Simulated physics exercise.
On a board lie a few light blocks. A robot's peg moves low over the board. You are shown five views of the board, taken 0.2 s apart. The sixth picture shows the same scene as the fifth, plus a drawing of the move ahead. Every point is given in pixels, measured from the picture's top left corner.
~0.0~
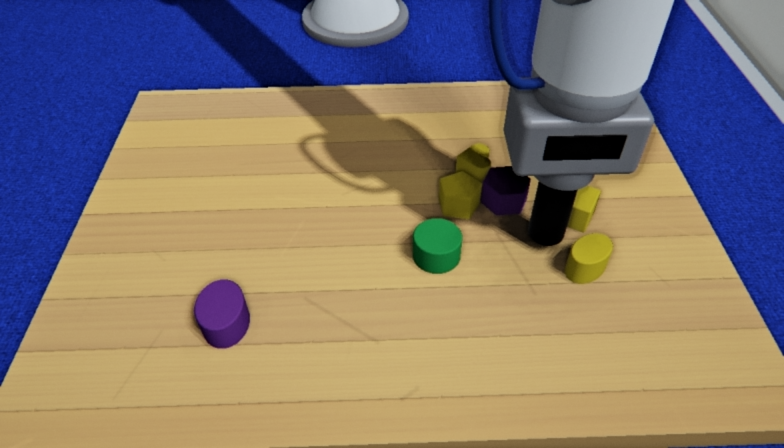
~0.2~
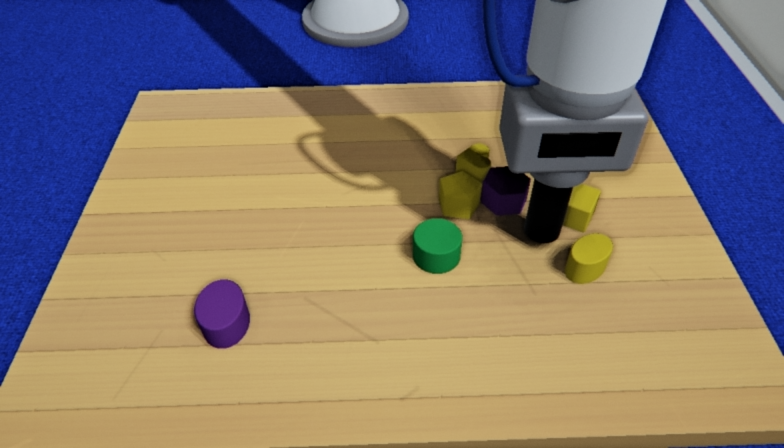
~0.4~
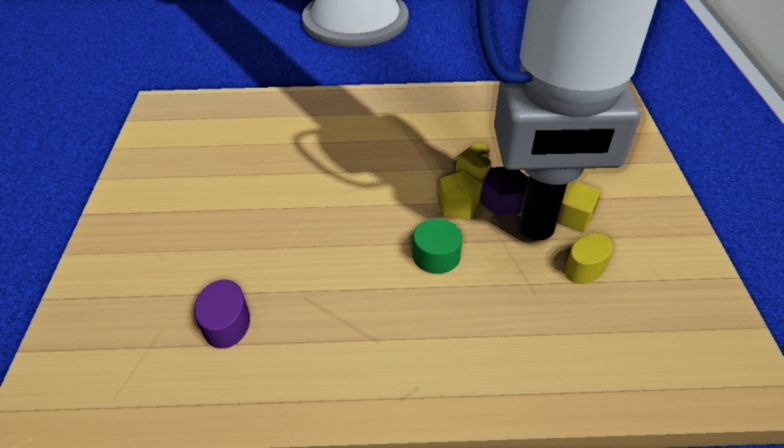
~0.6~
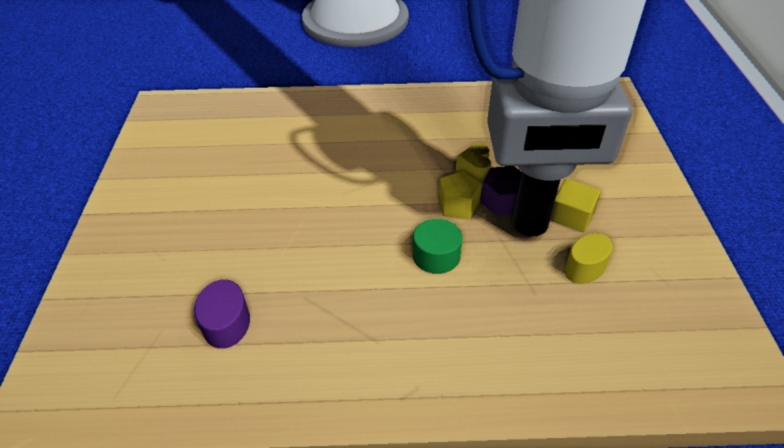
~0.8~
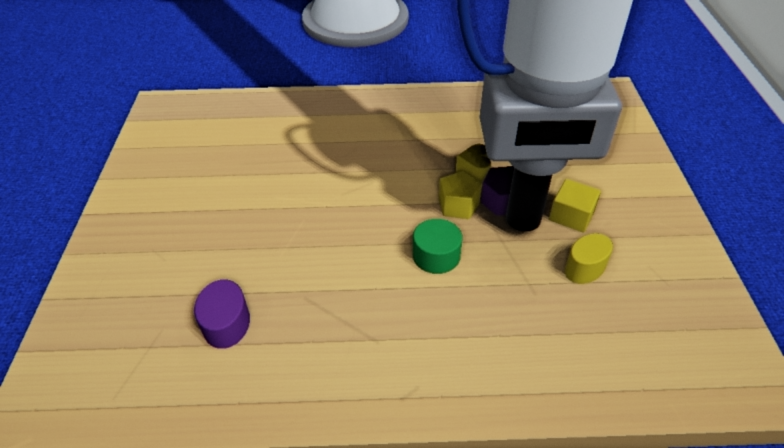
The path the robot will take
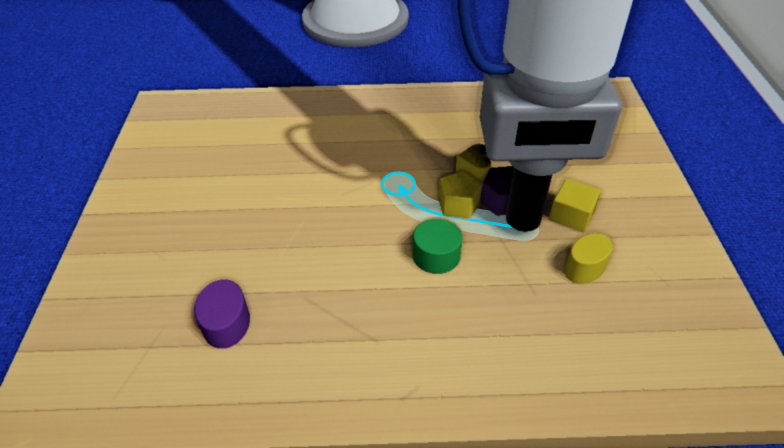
At first, a robot's black peg is low over a wooden board, between a dark purple block and a yellow one, with green, purple and yellow pieces around. The peg then slides slightly left and away from the viewer, partly covering the dark purple block, while the blocks stay still.
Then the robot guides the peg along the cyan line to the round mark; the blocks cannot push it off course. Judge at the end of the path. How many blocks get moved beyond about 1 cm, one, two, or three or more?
The number of blocks that move over 1 cm is one.
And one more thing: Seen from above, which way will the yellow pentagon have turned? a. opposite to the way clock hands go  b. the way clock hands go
Correct choice: B.
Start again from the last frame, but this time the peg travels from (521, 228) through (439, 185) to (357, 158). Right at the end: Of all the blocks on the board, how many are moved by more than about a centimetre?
Count: 3 or more.
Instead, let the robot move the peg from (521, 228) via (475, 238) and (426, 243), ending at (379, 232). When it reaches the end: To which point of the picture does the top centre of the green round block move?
The green round block ends near (391, 250).
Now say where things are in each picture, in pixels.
Lower end of the peg (546, 233), tops of blocks, yellow pentagon (460, 185), purple hexagon (507, 179), yellow four-sided block (578, 194), in the first frame.
Peg (542, 231), blocks as before, in the second frame.
Peg (537, 228), blocks as before, in the third frame.
Peg (531, 224), blocks as before, in the fourth frame.
Peg (523, 219), yellow pentagon (460, 185), purple hexagon (507, 179), yellow four-sided block (578, 194), in the fifth frame.
The drawn path runs from (521, 228) via (472, 220) and (425, 210), ending at (398, 184).
What follows on the original path. One third of the way, peg (472, 211); yellow pentagon (450, 179), turned 20° clockwise; purple hexagon (504, 177), turned 15° clockwise.
Two thirds of the way, peg (424, 200); yellow pentagon (426, 164), turned 70° clockwise; purple hexagon (504, 177), turned 15° clockwise.
At the end, peg (398, 175); yellow pentagon (424, 149), turned 115° clockwise; purple hexagon (504, 177), turned 15° clockwise; yellow four-sided block not moved.
